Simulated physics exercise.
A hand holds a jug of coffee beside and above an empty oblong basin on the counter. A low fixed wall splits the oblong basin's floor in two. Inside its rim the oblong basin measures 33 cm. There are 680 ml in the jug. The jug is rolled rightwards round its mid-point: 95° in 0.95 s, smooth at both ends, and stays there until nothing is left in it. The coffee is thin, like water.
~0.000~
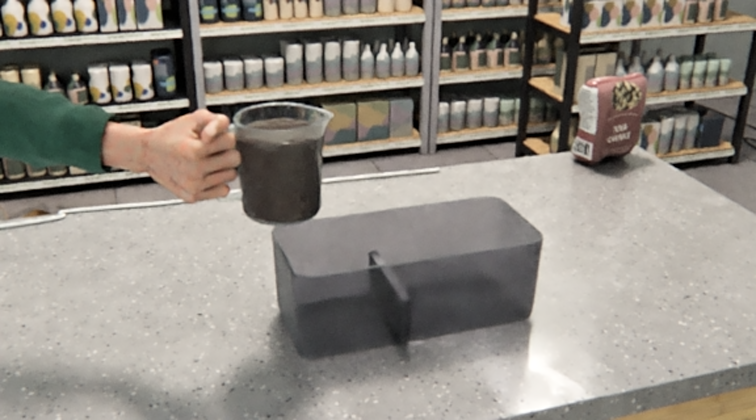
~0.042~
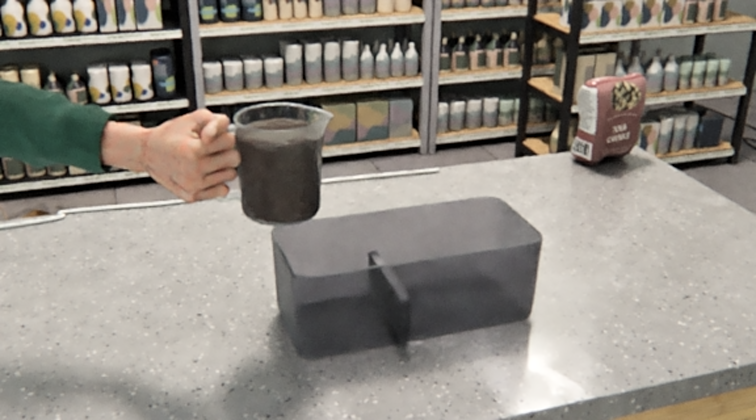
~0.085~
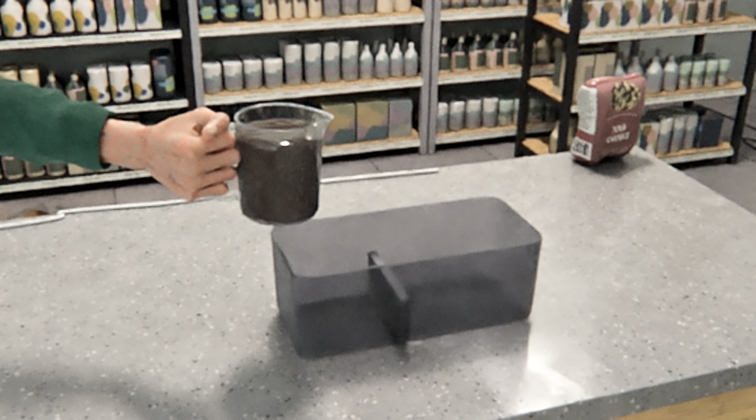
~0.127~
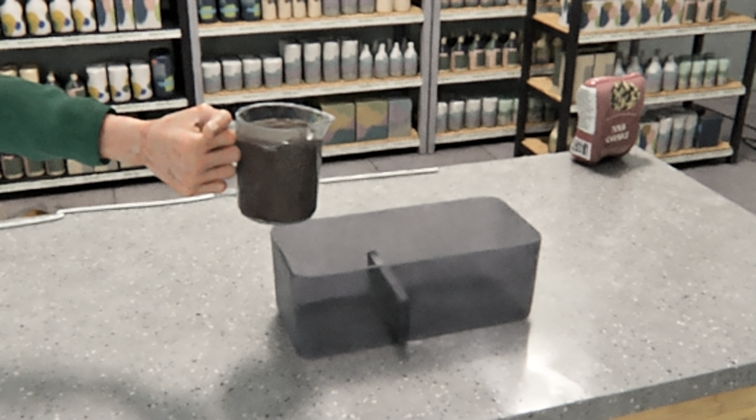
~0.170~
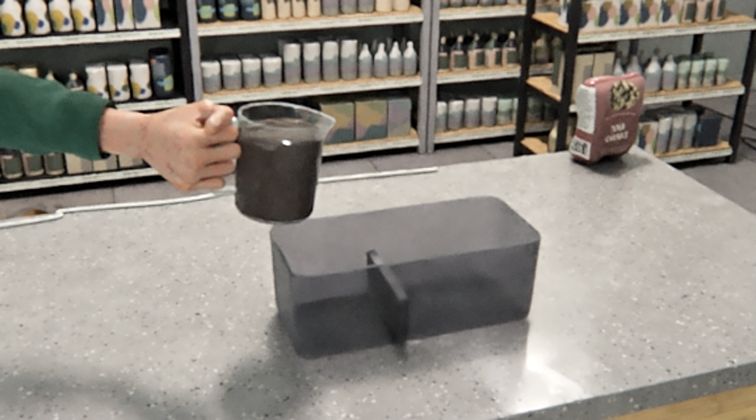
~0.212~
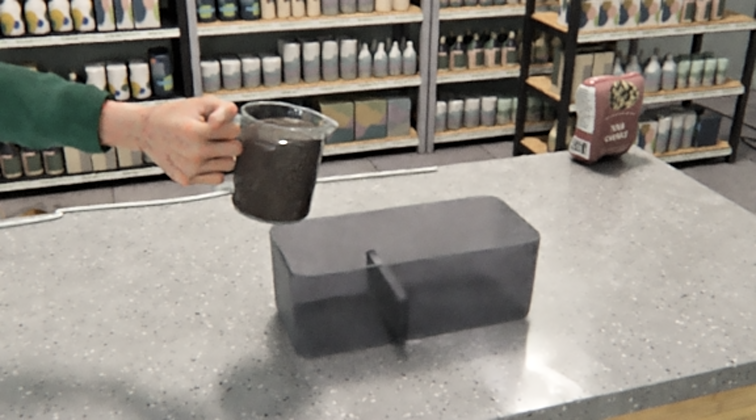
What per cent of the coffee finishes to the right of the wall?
About 42 per cent.
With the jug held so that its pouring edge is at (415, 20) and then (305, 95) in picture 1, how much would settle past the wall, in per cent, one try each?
In turn about 95 and 0 per cent.
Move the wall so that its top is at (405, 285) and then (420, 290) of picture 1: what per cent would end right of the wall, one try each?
First 15, then 10 per cent.
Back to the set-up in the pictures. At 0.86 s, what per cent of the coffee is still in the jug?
Some 38 per cent.
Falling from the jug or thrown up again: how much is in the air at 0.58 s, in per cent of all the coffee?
Near 14 in a hundred.
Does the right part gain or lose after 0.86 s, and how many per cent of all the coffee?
The share moves up, by some 14 per cent.
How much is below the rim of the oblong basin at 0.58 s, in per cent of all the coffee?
About 3 per cent.
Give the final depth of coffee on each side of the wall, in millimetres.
Some 22 mm on the left and 12 mm on the right.
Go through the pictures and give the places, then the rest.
In the first picture, it leans 0°; its right rim is at (332, 113); the coffee meets the walls at (237, 134) and (319, 126); the oblong basin's rim runs from (282, 252) to (522, 217); the wall's top is at (389, 275).
In the second picture, it leans 0°; its right rim is at (332, 114); the coffee meets the walls at (237, 134) and (318, 126).
In the third picture, it leans 2°; its right rim is at (333, 115); the coffee meets the walls at (238, 134) and (318, 126).
In the fourth picture, it leans 4°; its right rim is at (334, 117); the coffee meets the walls at (238, 133) and (319, 127).
In the fifth picture, it leans 7°; its right rim is at (336, 119); the coffee meets the walls at (240, 133) and (321, 127).
In the sixth picture, it leans 11°; its right rim is at (338, 122); the coffee meets the walls at (242, 133) and (324, 126).
Then, 0.58 s in, the tilt is 64° and 83 per cent is still to pour, 1 is left of the wall and 2 right of it.
Then, 0.86 s in, the tilt is 93° and 38 per cent is still to pour, 16 is left of the wall and 29 right of it.
Then, 1.14 s in, the tilt is 95° and 9 per cent is still to pour, 44 is left of the wall and 42 right of it.
Then, 1.45 s in, the tilt is 95° and 2 per cent is still to pour, 54 is left of the wall and 42 right of it.
Finally, 57 per cent lies left of the wall, 42 right of it and 1 outside.
